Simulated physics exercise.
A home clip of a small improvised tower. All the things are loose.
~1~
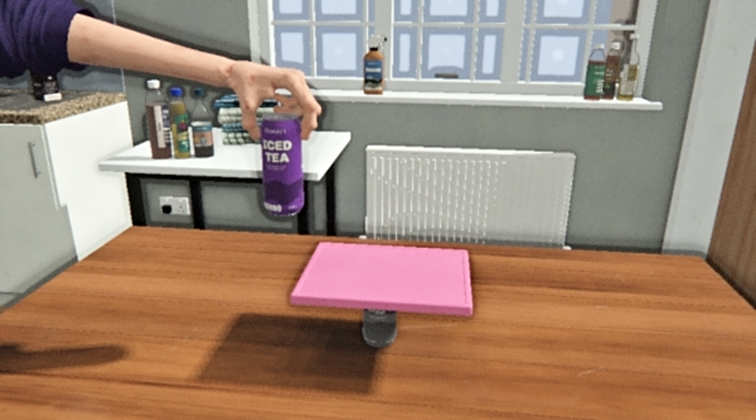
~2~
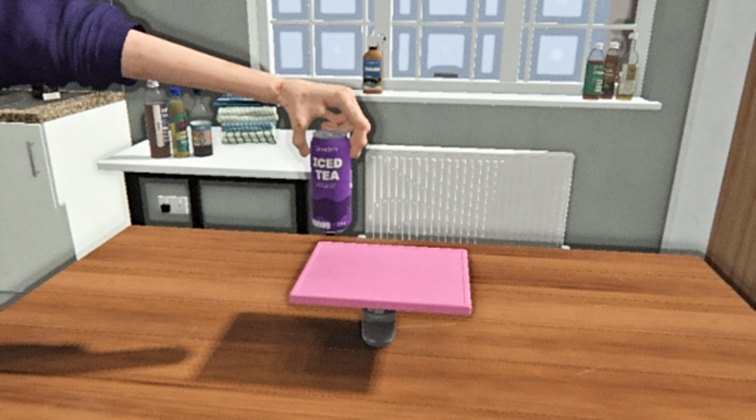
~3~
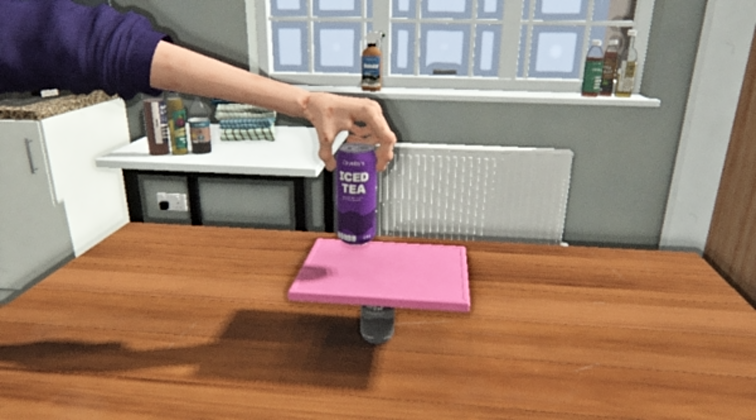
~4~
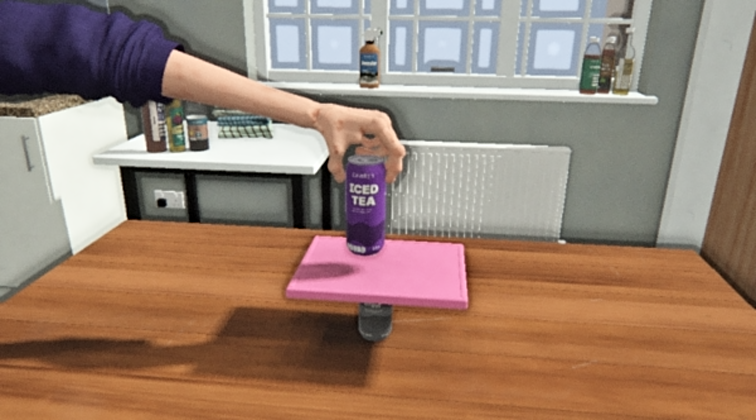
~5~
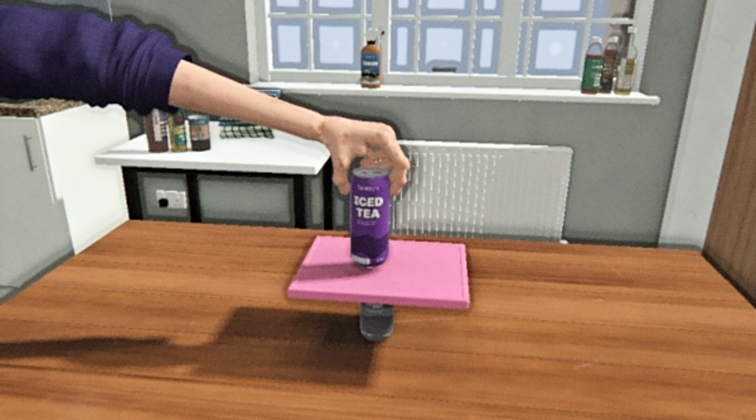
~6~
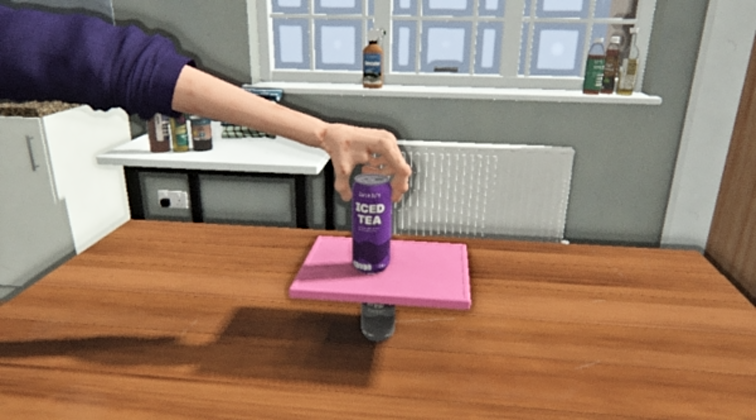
We see a pink board resting on a small dark object on a wooden table as a hand carries a purple iced tea can rightward from the left, then lowers it upright onto the board, still gripping its top.
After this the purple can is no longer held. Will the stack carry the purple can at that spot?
It stays up.
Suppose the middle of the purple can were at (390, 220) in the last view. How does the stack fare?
Then it stays up.
Then, 0.50 s later than the last frame, all is still.
Then, 1.30 s later than the last frame, purple can resting near (372, 225).
When it is over, all 3 as before. End places, in pixels of the last picture, purple can near (372, 225). The stack keeps its balance.
